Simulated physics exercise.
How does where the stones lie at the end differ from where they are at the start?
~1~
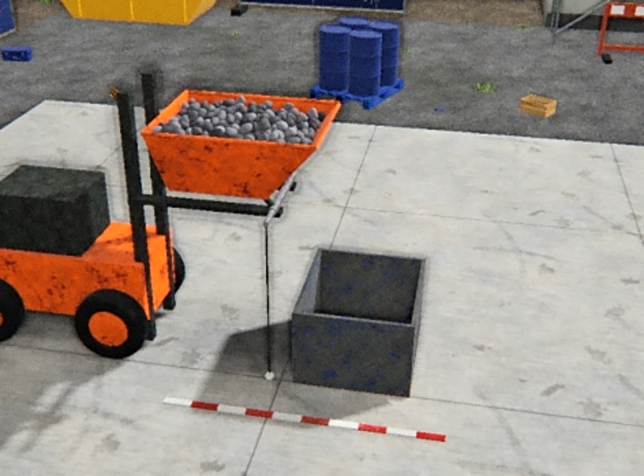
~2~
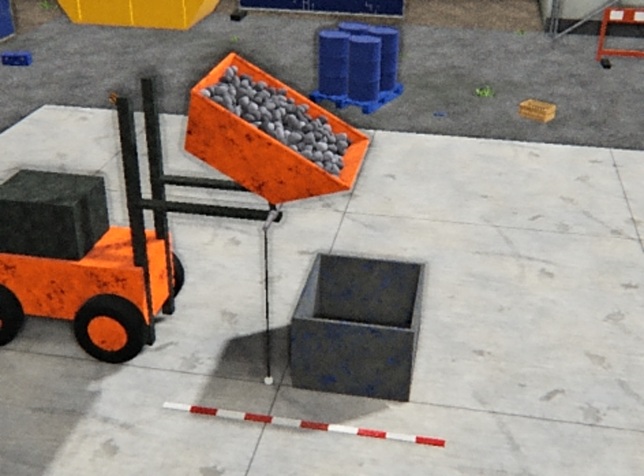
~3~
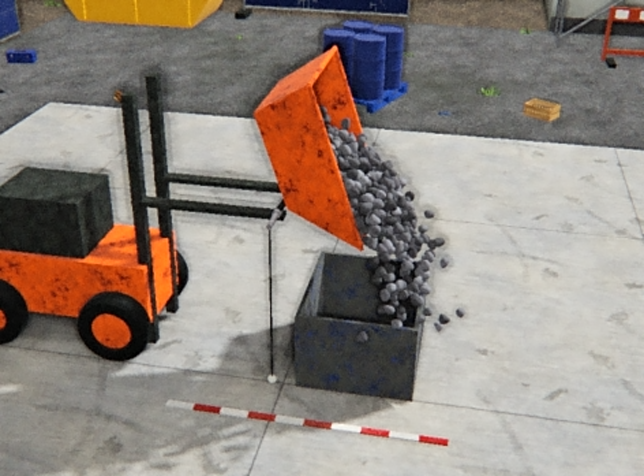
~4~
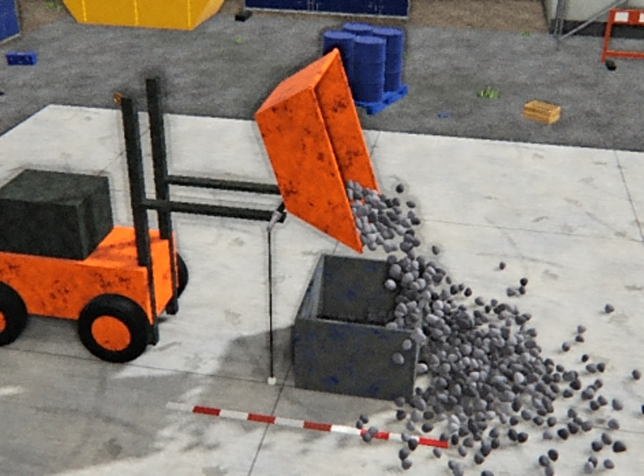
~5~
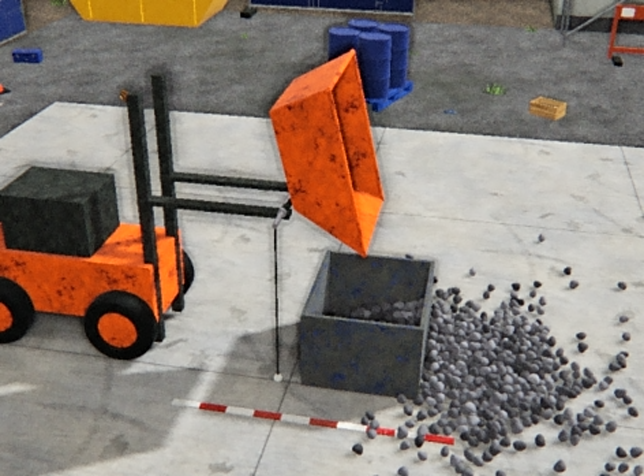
At the start the stones are heaped in the raised orange skip. By the end they are lower and further right, with some inside the dark bin and most scattered on the ground to the right of it.
